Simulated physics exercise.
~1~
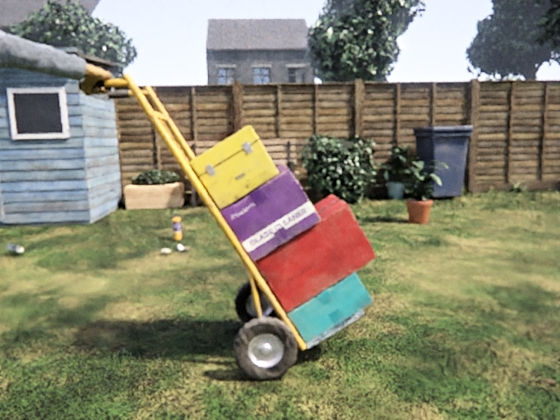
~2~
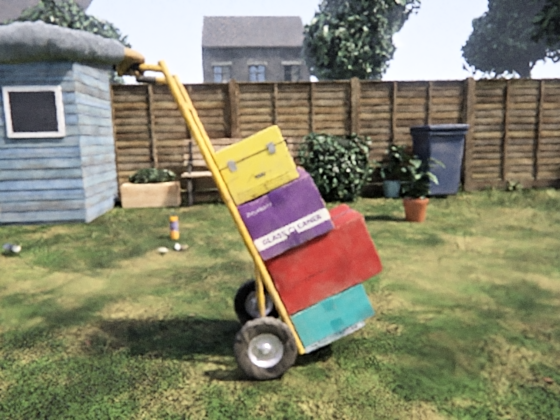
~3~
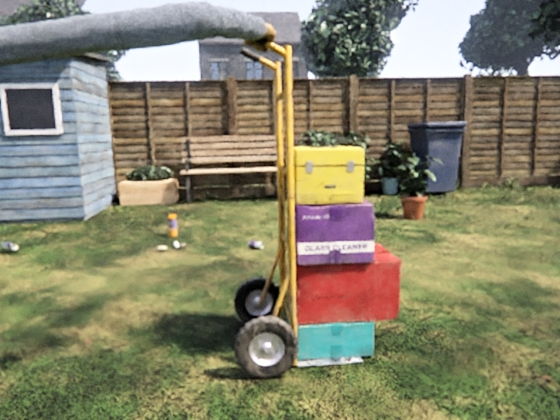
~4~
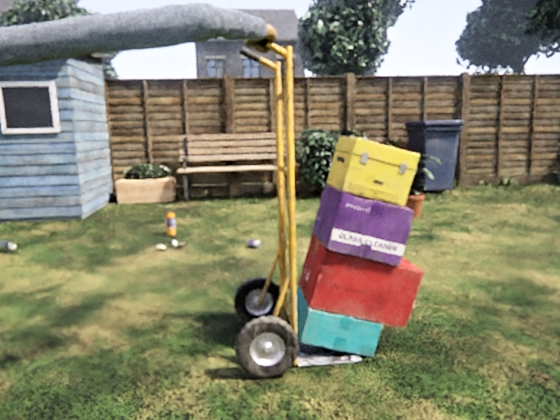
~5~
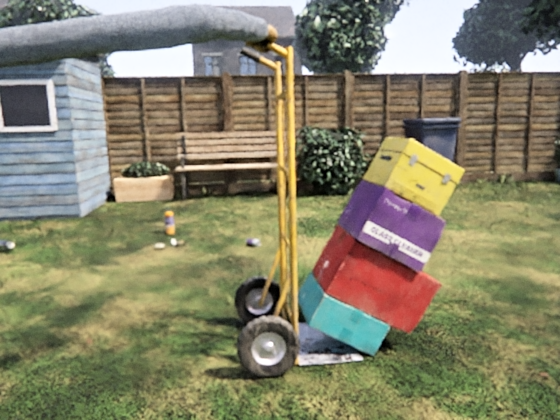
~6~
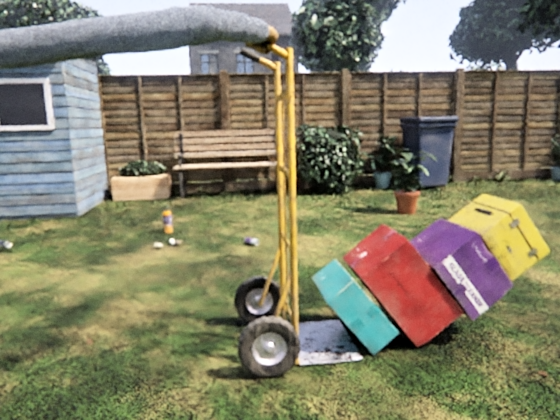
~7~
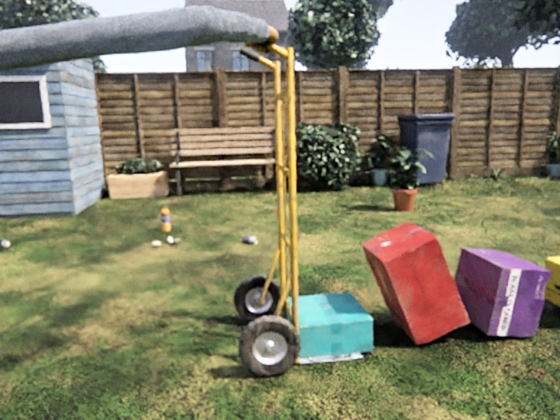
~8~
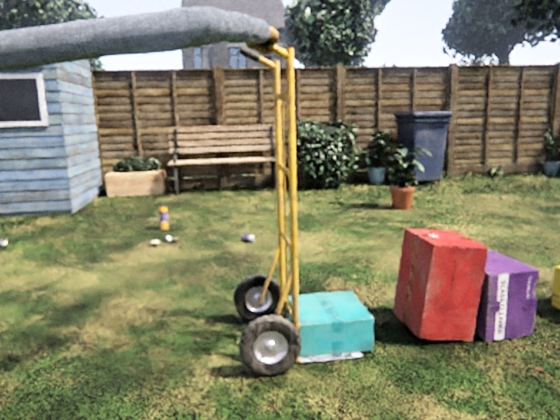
A yellow sack truck swings upright and stops, and its three upper boxes topple right onto the grass.
